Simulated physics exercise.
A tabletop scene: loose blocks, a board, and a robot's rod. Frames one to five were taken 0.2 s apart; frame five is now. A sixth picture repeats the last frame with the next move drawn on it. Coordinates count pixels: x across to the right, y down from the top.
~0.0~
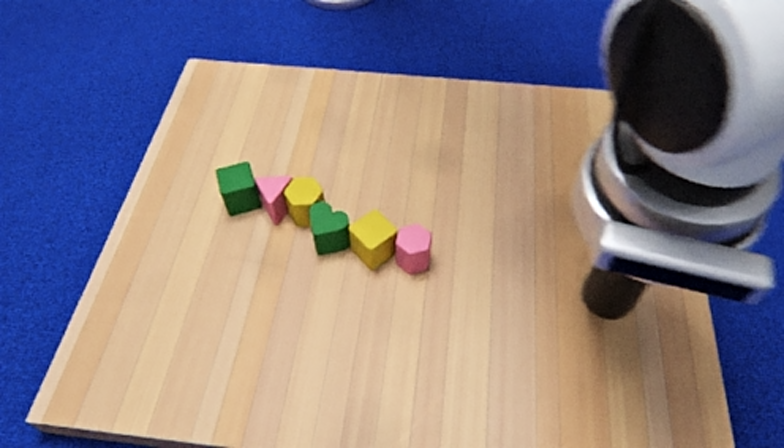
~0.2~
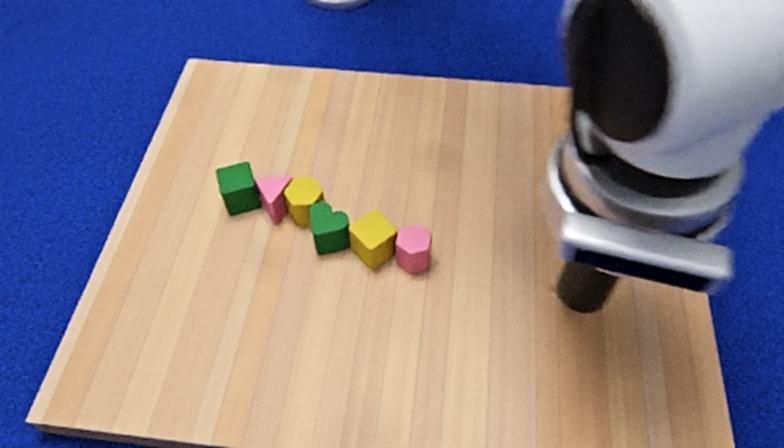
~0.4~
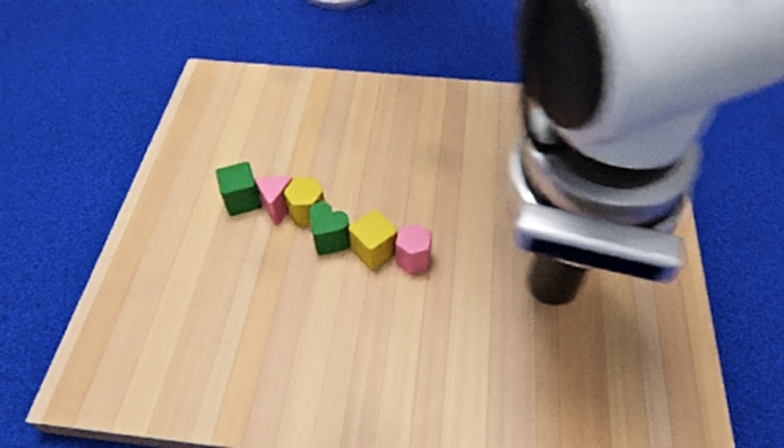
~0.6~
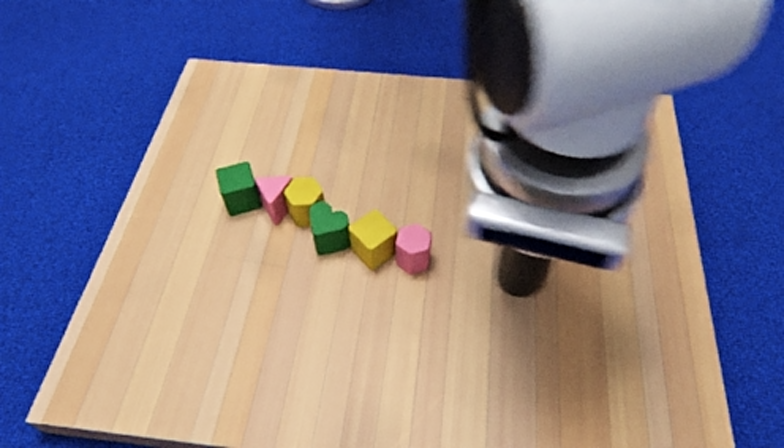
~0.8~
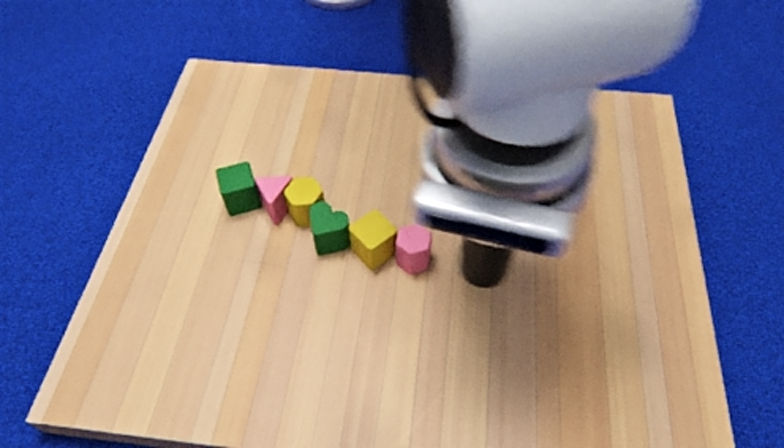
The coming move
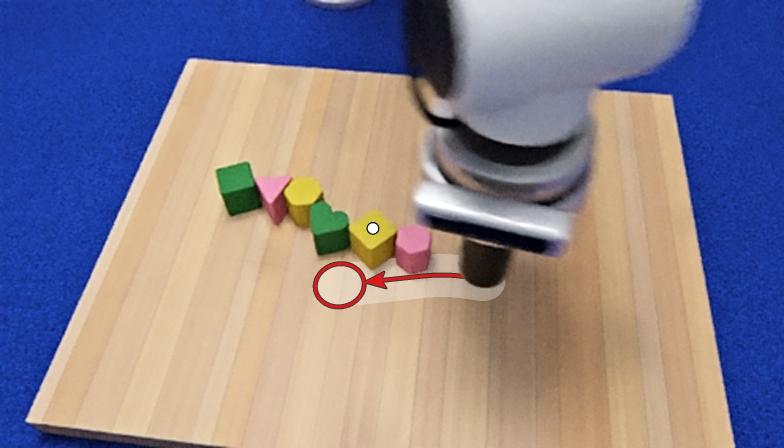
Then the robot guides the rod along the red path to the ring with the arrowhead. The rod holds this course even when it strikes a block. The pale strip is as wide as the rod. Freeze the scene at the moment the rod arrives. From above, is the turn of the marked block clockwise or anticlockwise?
I'd predict that, seen from above, the marked block rotates counter-clockwise.
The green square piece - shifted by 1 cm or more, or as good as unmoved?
Undisturbed, or as good as.
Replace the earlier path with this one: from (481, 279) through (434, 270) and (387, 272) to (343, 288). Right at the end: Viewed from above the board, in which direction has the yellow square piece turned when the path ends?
Looking down: Anticlockwise.
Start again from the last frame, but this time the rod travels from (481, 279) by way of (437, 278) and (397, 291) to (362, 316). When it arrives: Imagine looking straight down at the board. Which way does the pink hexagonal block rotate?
From the top, the block rotates clockwise.
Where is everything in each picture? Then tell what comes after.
The first picture shows tip of the rod at (607, 297), middles of tops, green square piece at (235, 177), yellow hexagonal block at (303, 190), green heart block at (327, 218), yellow square piece at (373, 228), pink hexagonal block at (414, 238).
The second picture shows rod at (582, 291), nothing pushed.
The third picture shows rod at (553, 283), nothing pushed.
The fourth picture shows rod at (520, 275), nothing pushed.
The fifth picture shows rod at (484, 266), green square piece at (235, 177), yellow hexagonal block at (303, 190), green heart block at (327, 218), yellow square piece at (373, 228), pink hexagonal block at (414, 238).
The line goes from (481, 279) by way of (410, 277) to (340, 285); the dot is on the yellow square piece.
What follows on the original path. One third of the way, rod at (434, 263); yellow square piece at (367, 222), turned 25° anticlockwise; pink hexagonal block at (402, 231), turned 40° clockwise.
Two thirds of the way, rod at (386, 267); green heart block at (321, 219); yellow square piece at (362, 216), turned 50° anticlockwise; pink hexagonal block at (398, 223), turned 55° clockwise.
At the end, rod at (338, 272); green square piece unmoved; yellow hexagonal block unmoved; green heart block at (321, 219); yellow square piece at (362, 216), turned 50° anticlockwise; pink hexagonal block at (398, 223), turned 55° clockwise.
